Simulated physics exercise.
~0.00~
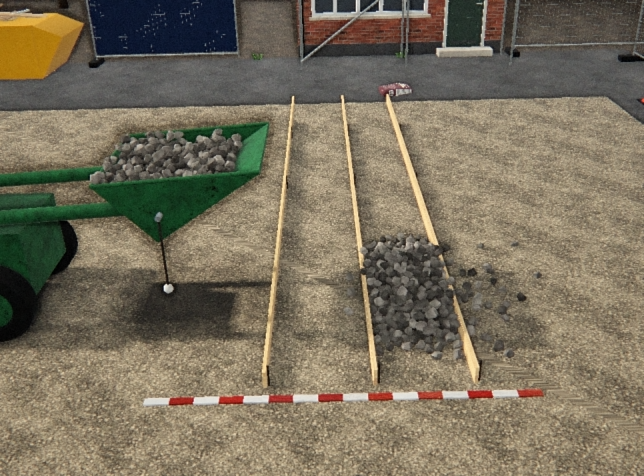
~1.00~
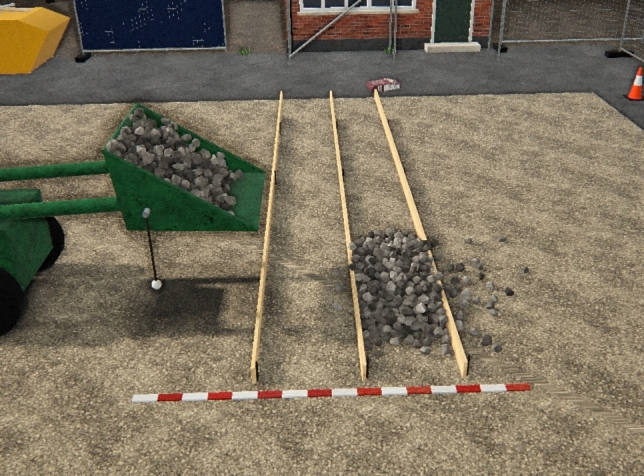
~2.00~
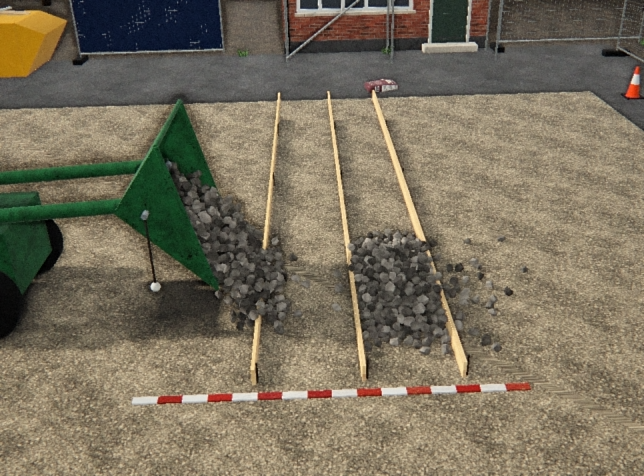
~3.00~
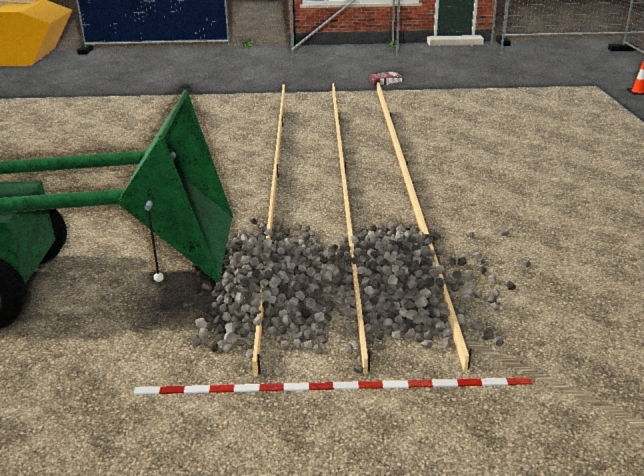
At first, a green loader on the left holds a raised bucket full of grey crushed rock, while an earlier heap lies at the right, mostly between the middle and right-hand planks, with a few stones scattered beyond. The bucket begins to tip forward, and the rocks settle toward its lower edge. It then tilts steeply, and stones pour out onto the ground and across the left-hand plank. At the end, the bucket hangs steeply tipped, with the new rock spread on both sides of that plank and reaching the middle one, beside the older heap.
